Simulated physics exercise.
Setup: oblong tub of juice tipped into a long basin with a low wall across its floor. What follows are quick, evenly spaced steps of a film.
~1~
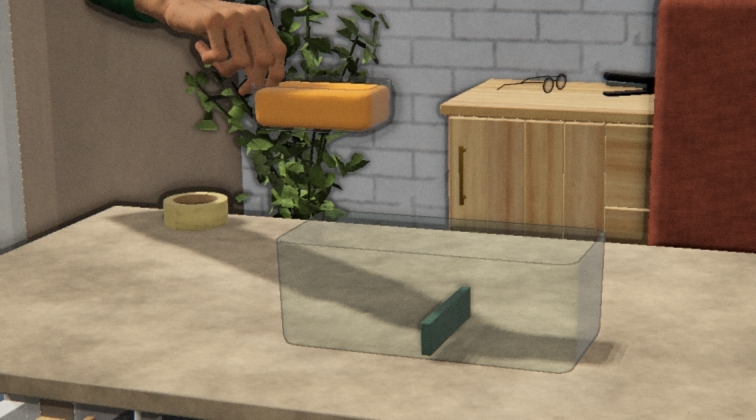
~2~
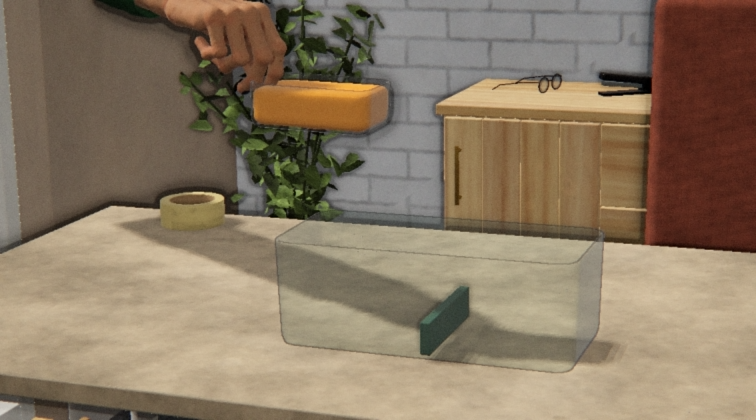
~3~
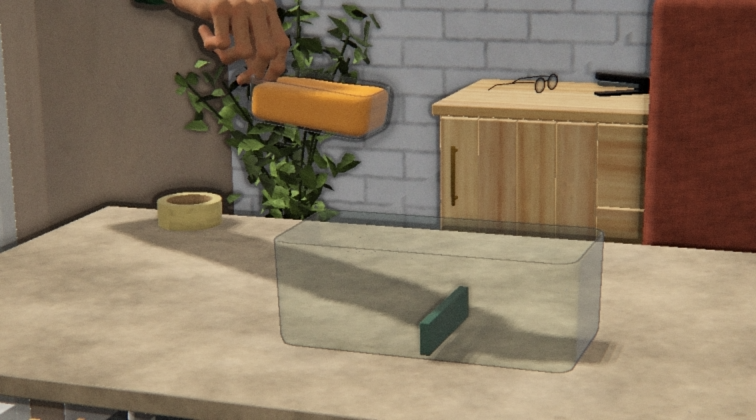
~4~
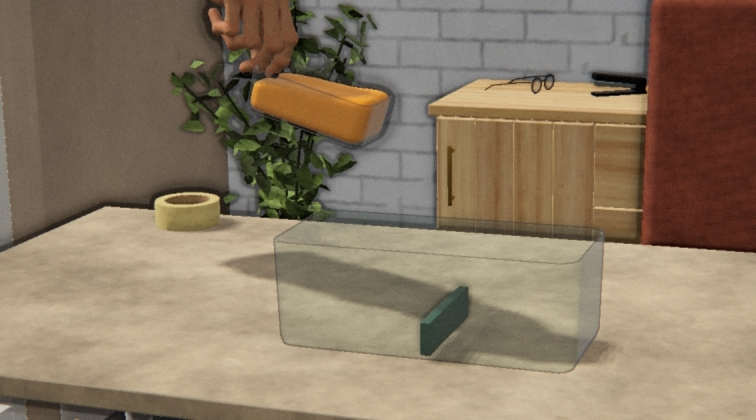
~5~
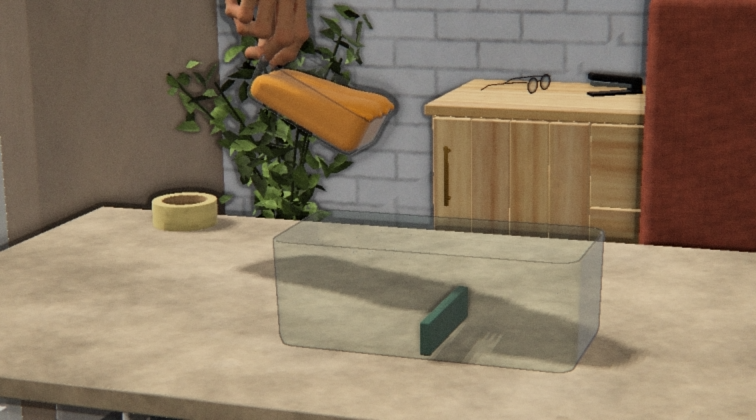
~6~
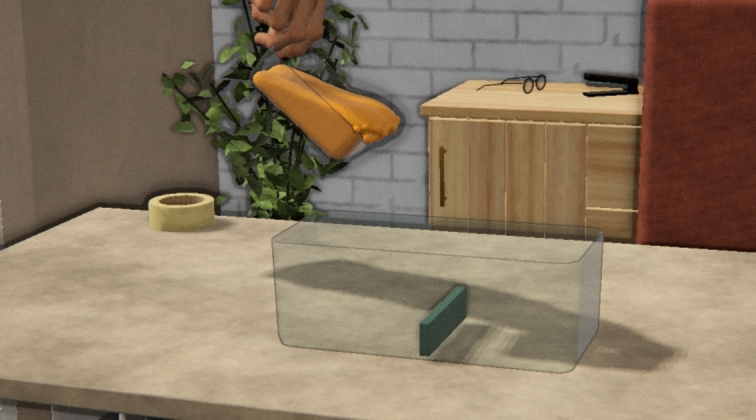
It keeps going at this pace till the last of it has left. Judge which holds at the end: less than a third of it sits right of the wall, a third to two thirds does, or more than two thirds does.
Stops short of a third.
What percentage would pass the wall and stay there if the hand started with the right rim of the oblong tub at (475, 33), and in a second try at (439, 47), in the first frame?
Try one: 70 %; try two: 75 %.
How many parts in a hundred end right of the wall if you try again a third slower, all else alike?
I'd say roughly 35 in every hundred ends up there.
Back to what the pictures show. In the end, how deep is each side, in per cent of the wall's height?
It settles around 40 on the left side and around 0 on the right side.
A moment on, the oblong tub is tipped right over and 6 per cent is still to pour, 73 is left of the wall and 3 right of it.
Next, the oblong tub is tipped right over and 0 per cent is still to pour, 89 is left of the wall and 6 right of it.
Then the oblong tub is tipped right over and 0 per cent is still to pour, 88 is left of the wall and 9 right of it.
Later the oblong tub is tipped right over and 0 per cent is still to pour, 88 is left of the wall and 9 right of it.
At rest 88 per cent lies left of the wall, 9 right of it and 3 outside.
